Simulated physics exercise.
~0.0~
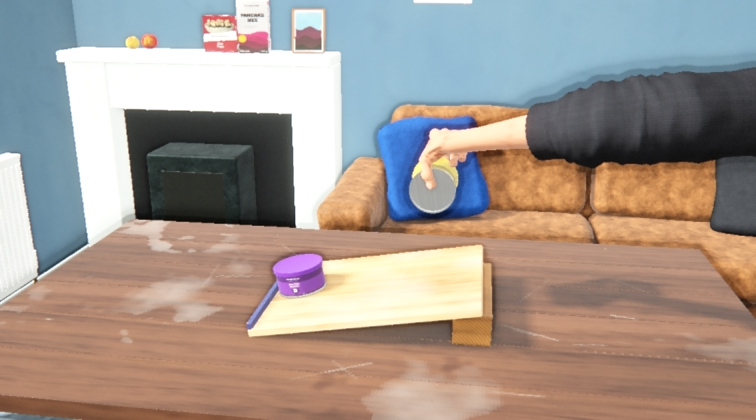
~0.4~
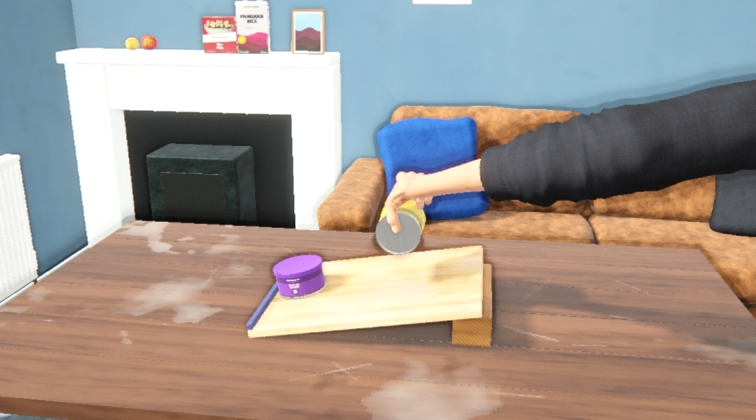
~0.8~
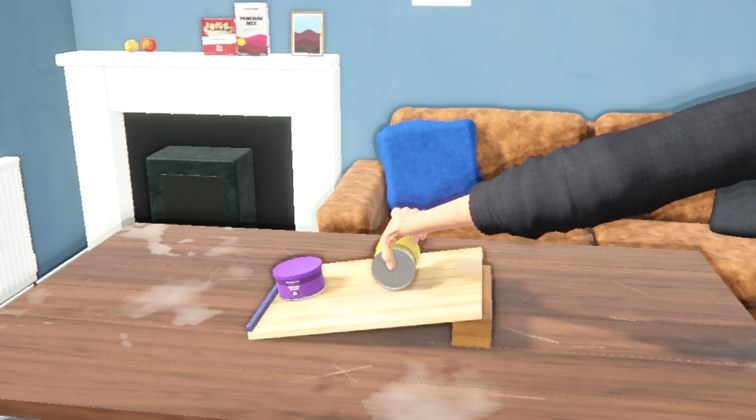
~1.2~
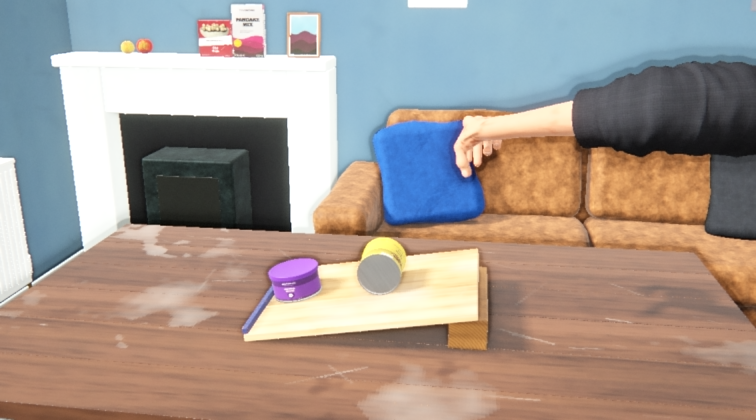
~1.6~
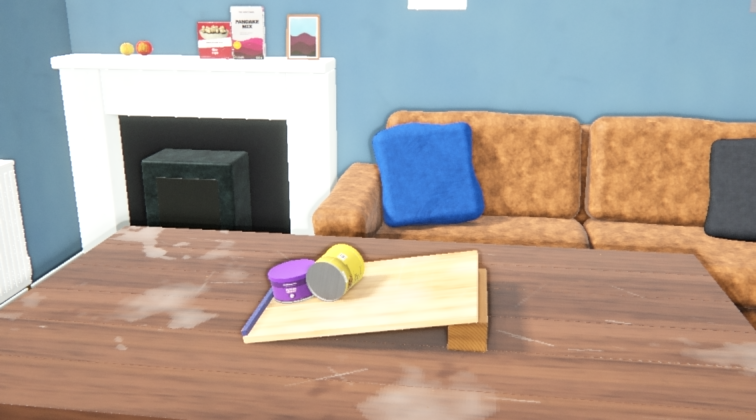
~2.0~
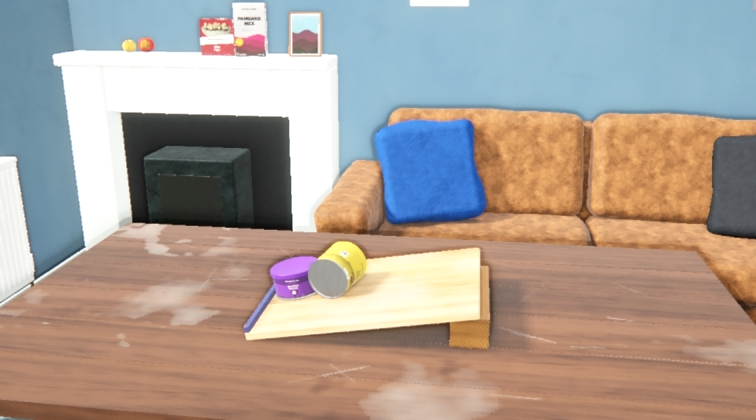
A yellow tin, held on its side by a dark-sleeved arm reaching in from the right, hovers beyond a pale wooden board on a brown table, seen from the front by a slightly swaying camera. The board slopes down to the left from a wooden block, with a purple tub near its low end. Behind are a white fireplace and a tan sofa with a blue cushion. The hand lowers the tin onto the board, lets go and draws back. The tin rolls left down the slope and comes to rest by the tub, which stays in place.
